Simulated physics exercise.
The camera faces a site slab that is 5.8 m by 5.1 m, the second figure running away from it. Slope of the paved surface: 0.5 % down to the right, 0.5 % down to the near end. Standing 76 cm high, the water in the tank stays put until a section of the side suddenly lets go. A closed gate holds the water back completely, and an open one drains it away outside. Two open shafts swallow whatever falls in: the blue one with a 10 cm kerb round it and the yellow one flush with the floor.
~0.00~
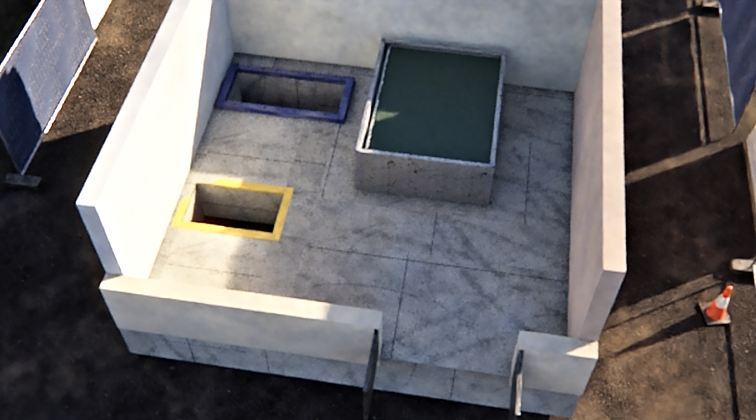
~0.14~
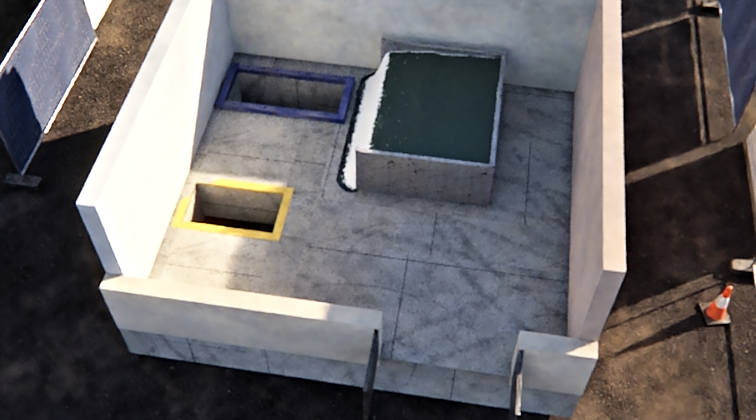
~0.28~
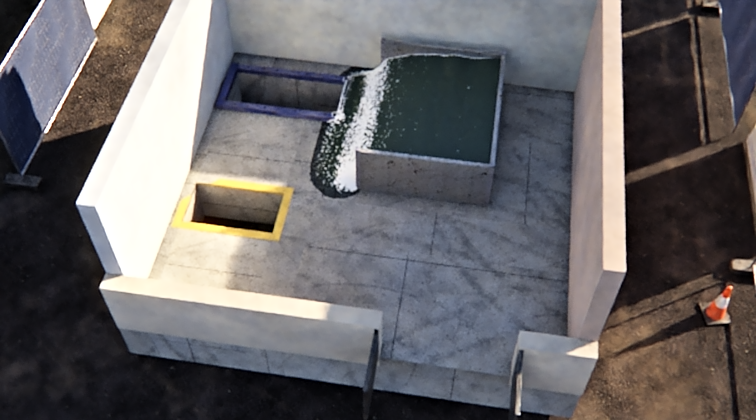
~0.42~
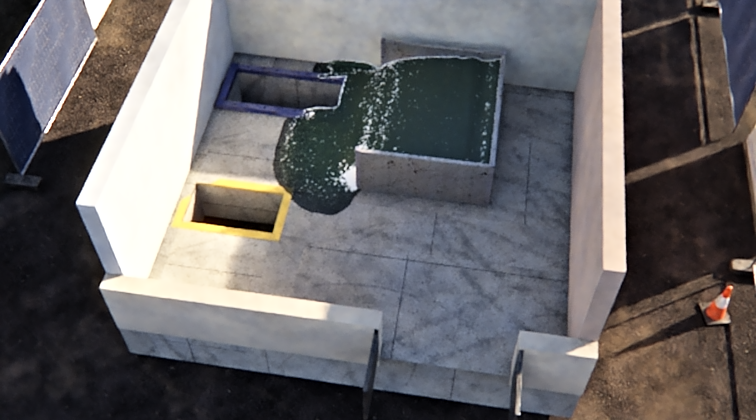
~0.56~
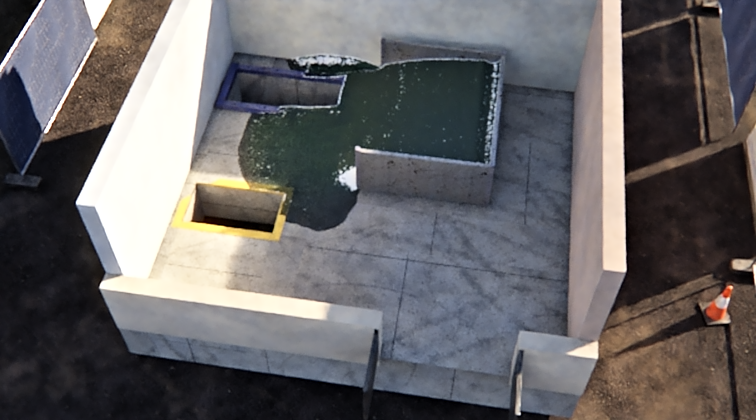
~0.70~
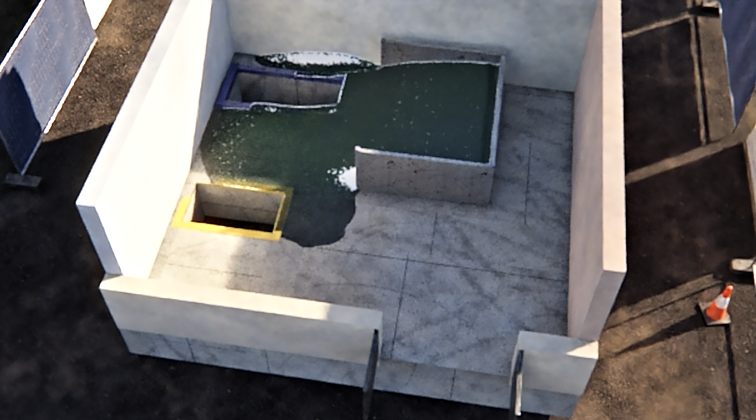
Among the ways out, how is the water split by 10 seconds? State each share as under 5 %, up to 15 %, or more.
For the gate opening, the share is under 5 %. For the blue pit, the share is over 15 %. For the yellow pit, the share is above 15 %.
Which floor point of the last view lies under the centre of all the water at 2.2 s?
Roughly (339, 133) in the last picture.
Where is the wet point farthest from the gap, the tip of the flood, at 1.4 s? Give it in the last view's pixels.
I'd mark it close to (163, 241).
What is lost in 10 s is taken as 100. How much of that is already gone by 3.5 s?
I'd put it at about 70 per cent by that time.
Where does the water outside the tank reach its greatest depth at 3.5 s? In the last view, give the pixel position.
You'll find it around (263, 65).
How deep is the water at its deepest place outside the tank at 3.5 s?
Around 22 centimetres.
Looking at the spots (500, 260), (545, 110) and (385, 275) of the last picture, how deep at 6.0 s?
Depths in turn: Roughly 0, 2 and 1 centimetres.
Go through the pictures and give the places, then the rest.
The tank at (434, 103) is whole and still, 76 cm deep, in the first frame.
Water pours out at (373, 120) and has run 1.2 m, to (380, 76); deepest outside 34 cm, 76 cm at the tank's back, in the second frame.
Water pours out at (373, 121) and has run 1.4 m, to (360, 69); deepest outside 40 cm, 76 cm at the tank's back, in the third frame.
The front is at (299, 198), 1.8 m from the gap at (373, 122); 3.0 m2 of floor is under water; 70 cm left at the back of the tank, in the fourth frame.
The front is at (256, 189), 2.1 m from the gap at (373, 122); 4.3 m2 of floor is under water; 64 cm left at the back of the tank, in the fifth frame.
Water pours out at (373, 123) and has run 2.6 m, to (206, 149); deepest outside 38 cm, 65 cm at the tank's back, in the sixth frame.
After 1.4 s water covers 30 % of the floor and is deepest (44 cm) near (219, 124); gone so far, the gate opening 0 %, the blue pit 11 %, the yellow pit 4 %.
After 2.2 s water covers 35 % of the floor and is deepest (36 cm) near (224, 83); gone so far, the gate opening 0 %, the blue pit 21 %, the yellow pit 13 %.
After 3.5 s water covers 45 % of the floor and is deepest (22 cm) near (263, 65); gone so far, the gate opening 0 %, the blue pit 30 %, the yellow pit 24 %.
After 6.0 s water covers 55 % of the floor and is deepest (12 cm) near (242, 62); gone so far, the gate opening 0 %, the blue pit 33 %, the yellow pit 34 %.
After 10.0 s water covers 70 % of the floor and is deepest (6 cm) near (357, 177); gone so far, the gate opening 0 %, the blue pit 33 %, the yellow pit 42 %.
